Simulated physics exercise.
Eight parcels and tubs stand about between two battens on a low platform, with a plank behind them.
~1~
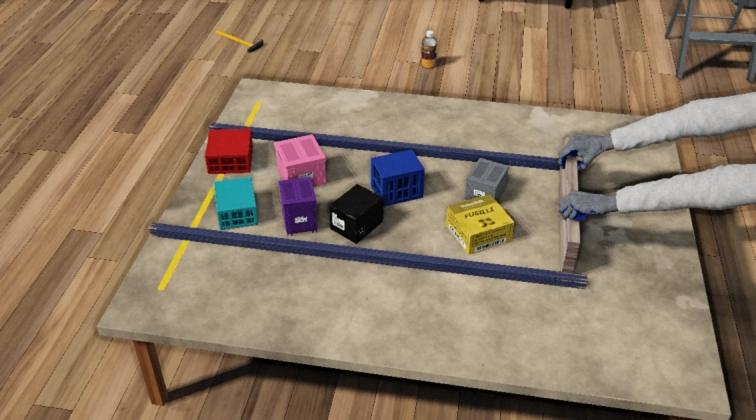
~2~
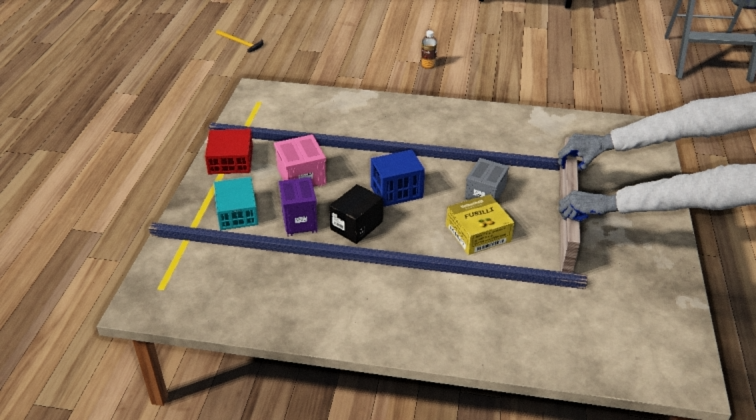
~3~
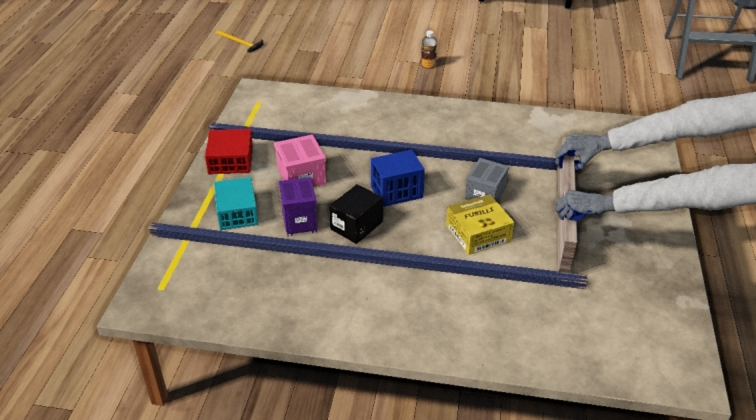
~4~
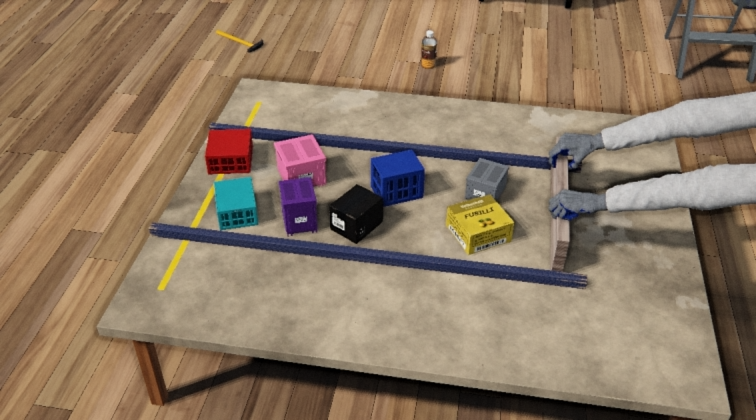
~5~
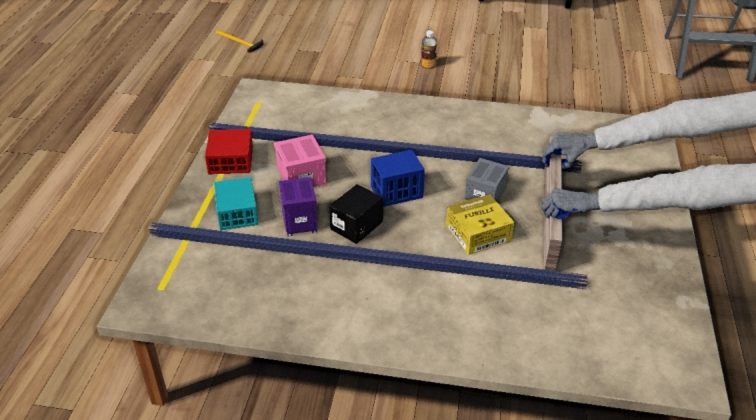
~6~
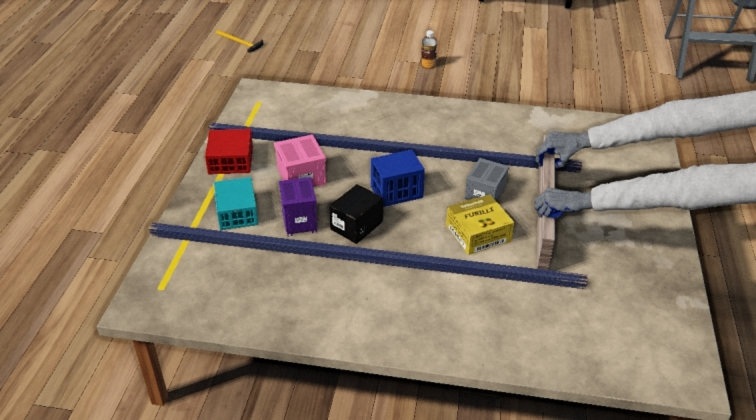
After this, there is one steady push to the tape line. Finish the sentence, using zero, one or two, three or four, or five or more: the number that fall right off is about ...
The number that fall right off is about five or more.
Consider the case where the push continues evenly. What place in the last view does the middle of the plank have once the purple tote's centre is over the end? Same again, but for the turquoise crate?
The middle is at (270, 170) when it's the purple tote, and at (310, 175) when it's the turquoise crate.
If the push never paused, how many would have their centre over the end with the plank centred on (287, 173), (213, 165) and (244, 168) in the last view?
2; 6; 4.
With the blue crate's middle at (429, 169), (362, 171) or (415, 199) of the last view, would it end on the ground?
Taking the places in order, it falls away, then falls away, then falls away.
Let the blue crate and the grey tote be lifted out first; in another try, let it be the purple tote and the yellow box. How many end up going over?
That gives 4 in the first case, then 4 in the second.
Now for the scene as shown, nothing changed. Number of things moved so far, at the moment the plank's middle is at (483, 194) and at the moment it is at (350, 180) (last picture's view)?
Note: First position 2; second position 8.
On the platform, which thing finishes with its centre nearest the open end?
The black box is the one.
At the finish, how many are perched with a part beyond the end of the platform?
Looks like 2 of them.
Early on, none off yet; red crate at rest near (230, 151); turquoise crate at rest near (236, 203); pink tote at rest near (301, 164).
Finally, the number that fall off is five or more; lost, blue crate, purple tote, pink tote, turquoise crate and red crate.
